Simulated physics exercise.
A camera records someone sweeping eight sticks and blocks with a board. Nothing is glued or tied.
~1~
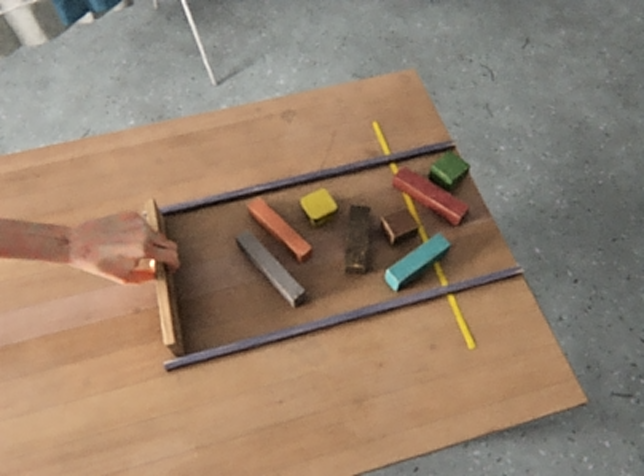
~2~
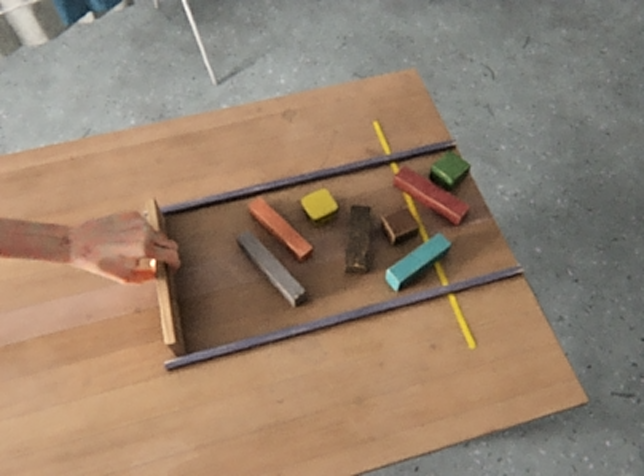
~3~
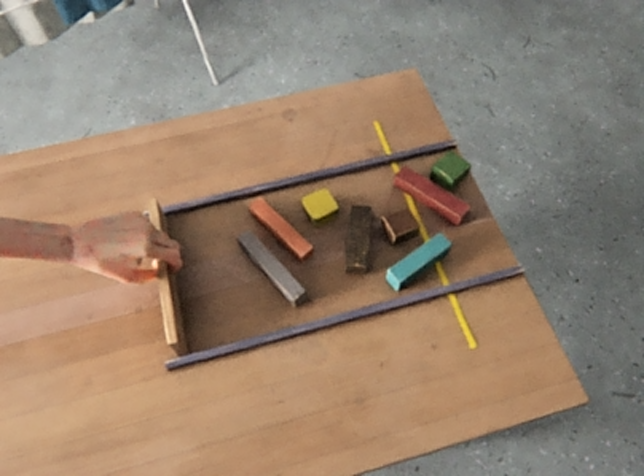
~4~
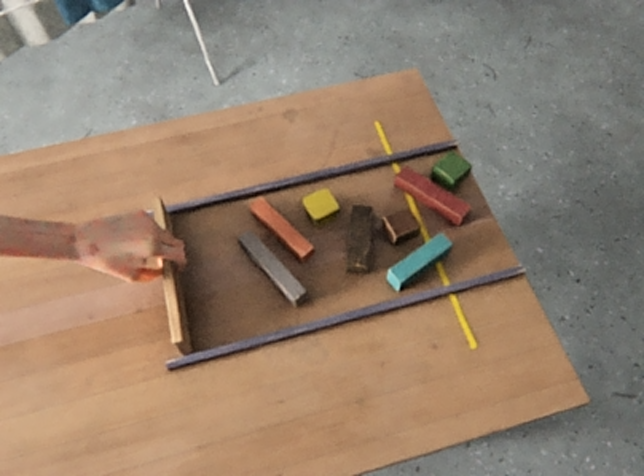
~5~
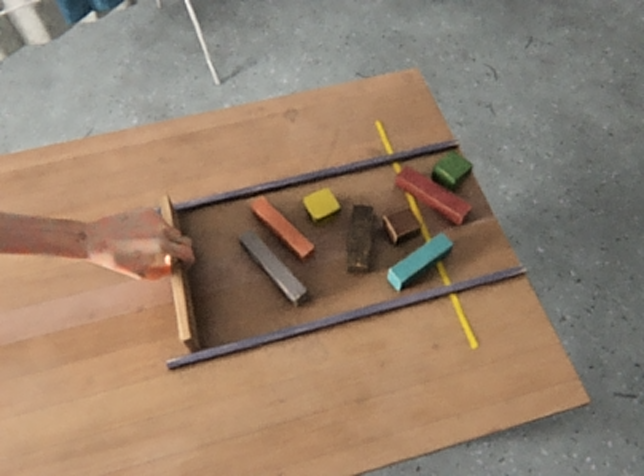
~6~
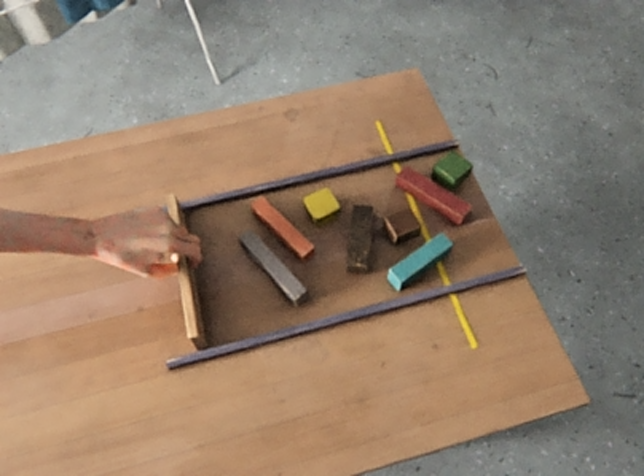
A hand slides a wooden board slightly right toward colourful blocks that stay still.
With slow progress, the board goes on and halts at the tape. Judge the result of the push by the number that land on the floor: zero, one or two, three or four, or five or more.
The number that land on the floor is one or two.
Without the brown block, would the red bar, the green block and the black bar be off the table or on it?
As for the red bar, it is retained; the green block is not retained; the black bar is retained.
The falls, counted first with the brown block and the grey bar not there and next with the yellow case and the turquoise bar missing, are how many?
Taking the two tries in turn, it comes to 1 and 0.
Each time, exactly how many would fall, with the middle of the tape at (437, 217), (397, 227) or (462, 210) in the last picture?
The counts: 3, 0 and 6.
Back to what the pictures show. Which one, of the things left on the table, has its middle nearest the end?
The brown block.
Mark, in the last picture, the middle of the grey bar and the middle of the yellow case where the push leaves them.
(433, 226) and (445, 172).
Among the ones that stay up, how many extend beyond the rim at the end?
Count: 1.
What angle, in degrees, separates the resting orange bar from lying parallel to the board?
About 0°.
A little later, none off yet; green block at rest near (452, 171); red bar at rest near (433, 195); turquoise bar at rest near (420, 262).
Next, none off yet; green block at rest near (452, 171); red bar at rest near (433, 195); turquoise bar at rest near (423, 263).
When it is over, the number that fall off is one or two; down, red bar and green block.
